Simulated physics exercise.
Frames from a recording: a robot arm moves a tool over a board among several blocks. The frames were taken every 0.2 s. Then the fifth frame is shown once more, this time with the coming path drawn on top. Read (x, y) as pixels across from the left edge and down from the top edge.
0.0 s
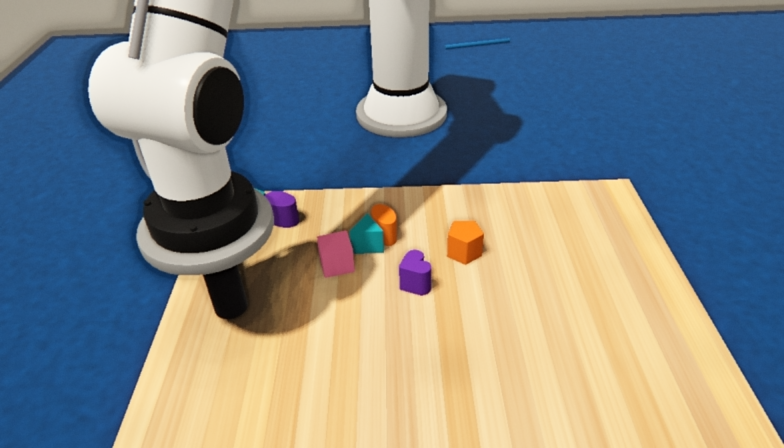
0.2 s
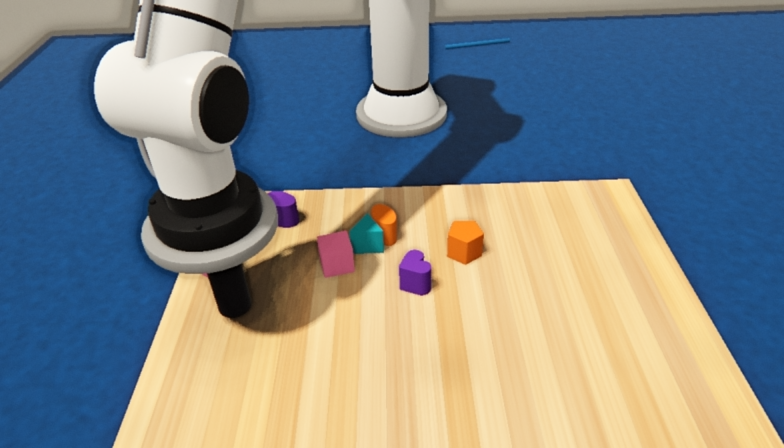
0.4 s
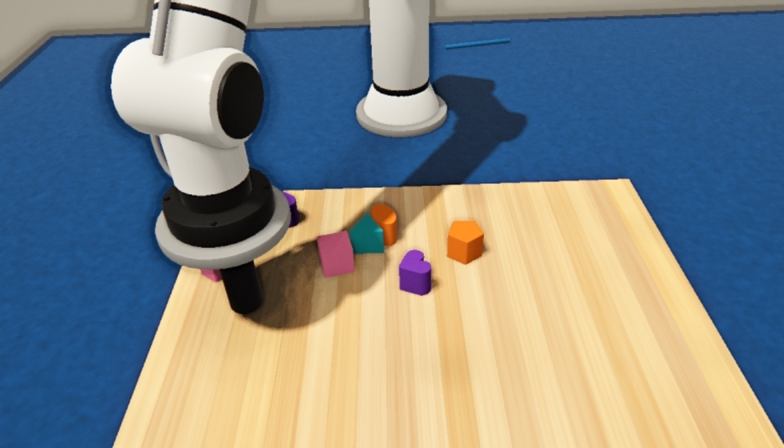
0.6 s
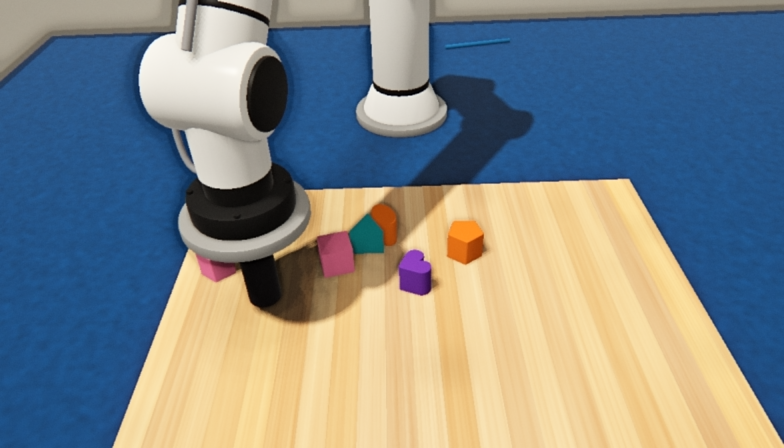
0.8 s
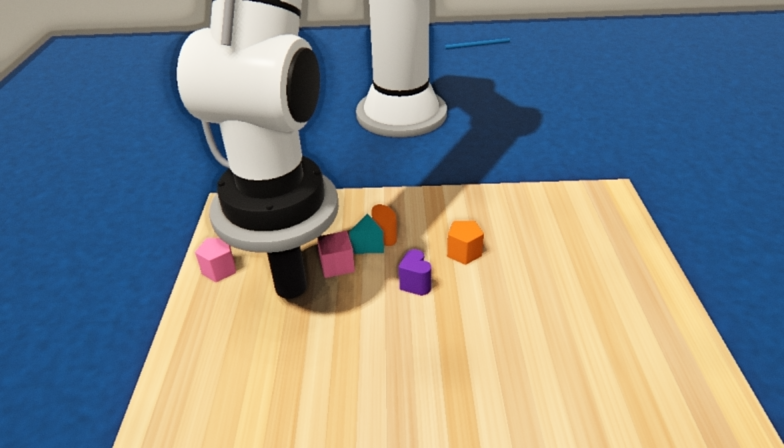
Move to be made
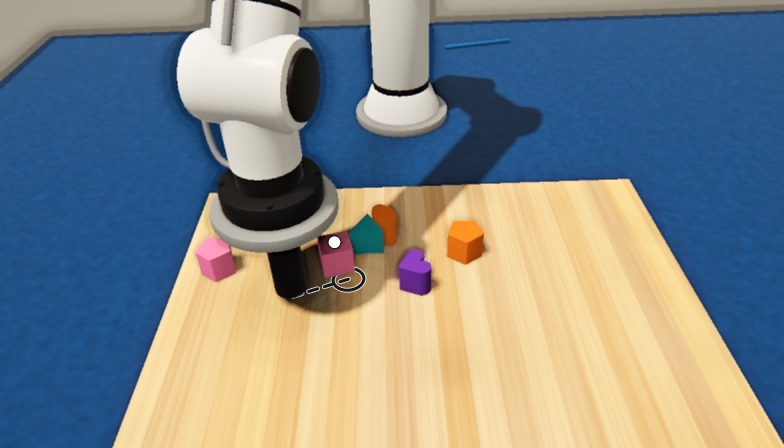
The clip opens with a white robot arm holding a dark tool low over the left side of a wooden board, near several colourful blocks. The arm slides steadily right, covering a purple block behind it and uncovering a pink one, and ends close beside the pink square piece while the blocks stay still.
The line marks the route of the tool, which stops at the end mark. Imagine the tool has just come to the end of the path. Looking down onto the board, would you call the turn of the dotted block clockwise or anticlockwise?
The answer is counter-clockwise.
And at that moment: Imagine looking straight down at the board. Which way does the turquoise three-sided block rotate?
The answer is clockwise.
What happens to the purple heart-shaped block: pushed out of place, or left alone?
The purple heart-shaped block does not move.
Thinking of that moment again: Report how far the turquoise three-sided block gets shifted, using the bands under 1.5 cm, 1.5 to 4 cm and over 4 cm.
Moves under 1.5 cm.
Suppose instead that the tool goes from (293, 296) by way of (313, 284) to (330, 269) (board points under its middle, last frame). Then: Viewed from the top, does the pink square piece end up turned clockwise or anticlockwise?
Viewed from above: Anti-clockwise.
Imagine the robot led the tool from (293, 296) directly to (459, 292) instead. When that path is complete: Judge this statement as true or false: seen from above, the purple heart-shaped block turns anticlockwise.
That claim is true.
Drawn move, in a line from (293, 296) to (349, 279); the dot is on the pink square piece.
The first path, step by step. Halfway along, tool at (321, 279); nothing pushed yet.
At the end, tool at (348, 271); pink square piece at (345, 233), turned 50° anticlockwise; turquoise three-sided block at (365, 220), turned 25° clockwise; orange oval block at (386, 213); purple heart-shaped block still.
